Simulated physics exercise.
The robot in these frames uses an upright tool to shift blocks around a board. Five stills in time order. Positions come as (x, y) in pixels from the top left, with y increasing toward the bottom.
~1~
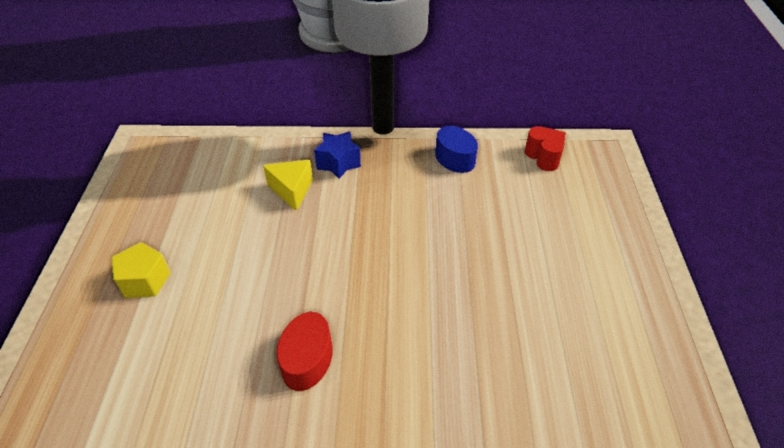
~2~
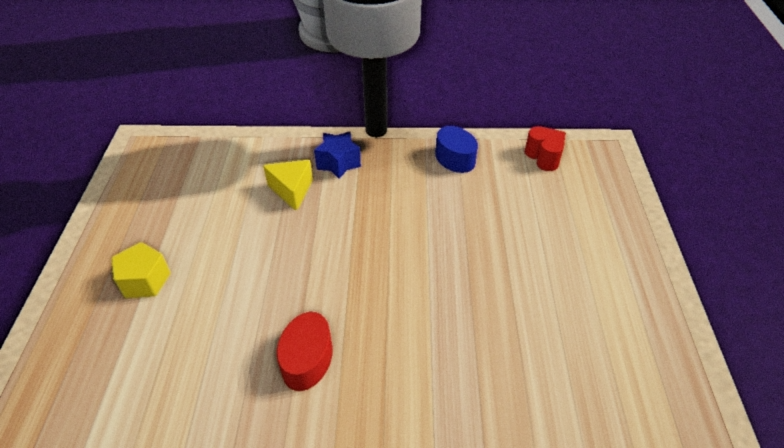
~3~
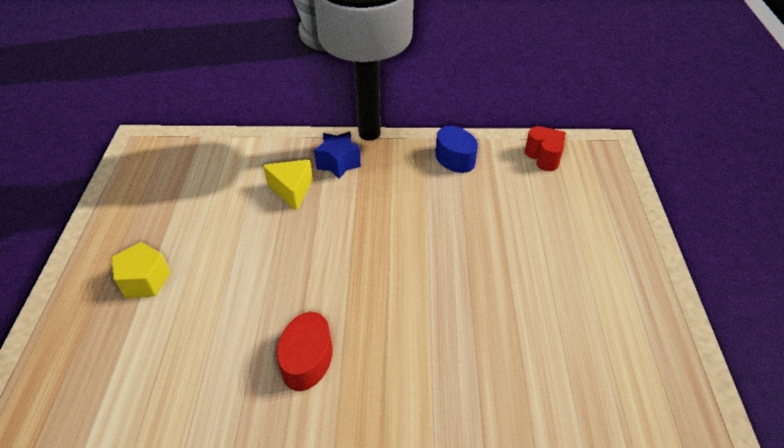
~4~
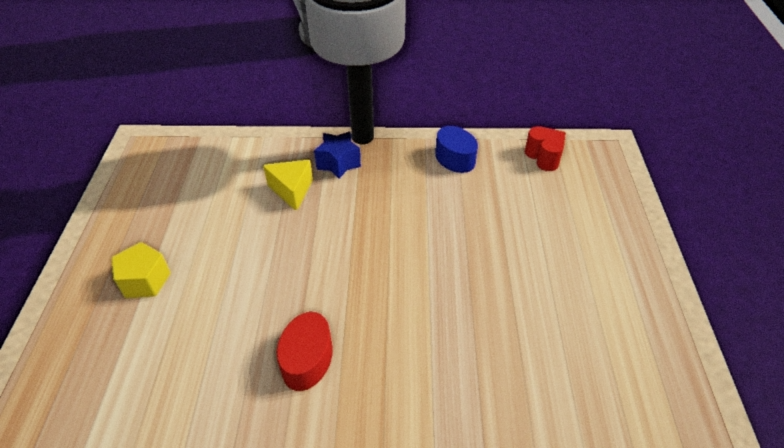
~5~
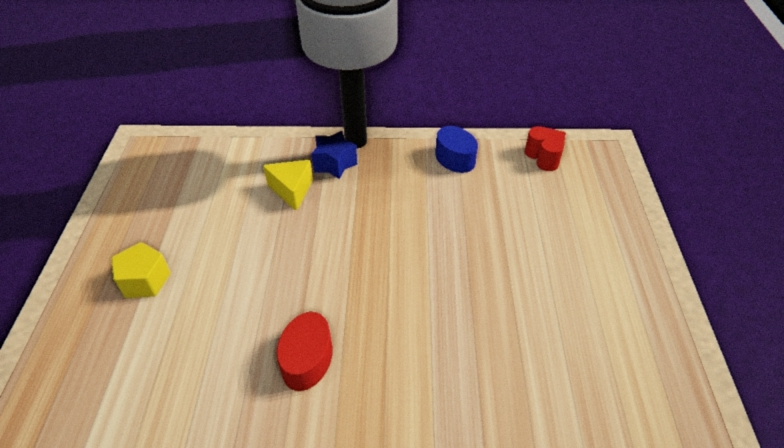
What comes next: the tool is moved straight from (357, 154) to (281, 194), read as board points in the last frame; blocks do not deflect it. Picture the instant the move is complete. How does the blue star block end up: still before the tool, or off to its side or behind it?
I'd say the blue star block is still out in front of the tool at the end.
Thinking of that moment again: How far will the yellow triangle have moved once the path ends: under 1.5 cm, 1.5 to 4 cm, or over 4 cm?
My prediction: Over 4 cm.
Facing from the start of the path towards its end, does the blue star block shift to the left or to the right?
Answer: Right.
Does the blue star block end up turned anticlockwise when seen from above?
Final answer: No.
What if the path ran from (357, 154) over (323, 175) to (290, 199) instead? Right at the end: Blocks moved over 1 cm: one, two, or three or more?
Shifted over 1 cm: Two.
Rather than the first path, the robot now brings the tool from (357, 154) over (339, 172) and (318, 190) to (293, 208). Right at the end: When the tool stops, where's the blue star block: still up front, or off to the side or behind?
I'd say it has come free.
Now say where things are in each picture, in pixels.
Lower end of the tool (383, 128), tops of blocks, yellow triangle (288, 172), blue star block (337, 144), in the first frame.
Tool (376, 131), blocks as before, in the second frame.
Tool (370, 134), blocks as before, in the third frame.
Tool (363, 138), blocks as before, in the fourth frame.
Tool (356, 142), yellow triangle (288, 172), blue star block (333, 144), in the fifth frame.
What follows on the original path. One third of the way, tool (331, 155); yellow triangle (277, 178); blue star block (305, 156).
Two thirds of the way, tool (305, 168); yellow triangle (249, 194); blue star block (277, 169).
At the end, tool (278, 181); yellow triangle (226, 205), turned 45° anticlockwise; blue star block (248, 177), turned 25° clockwise.
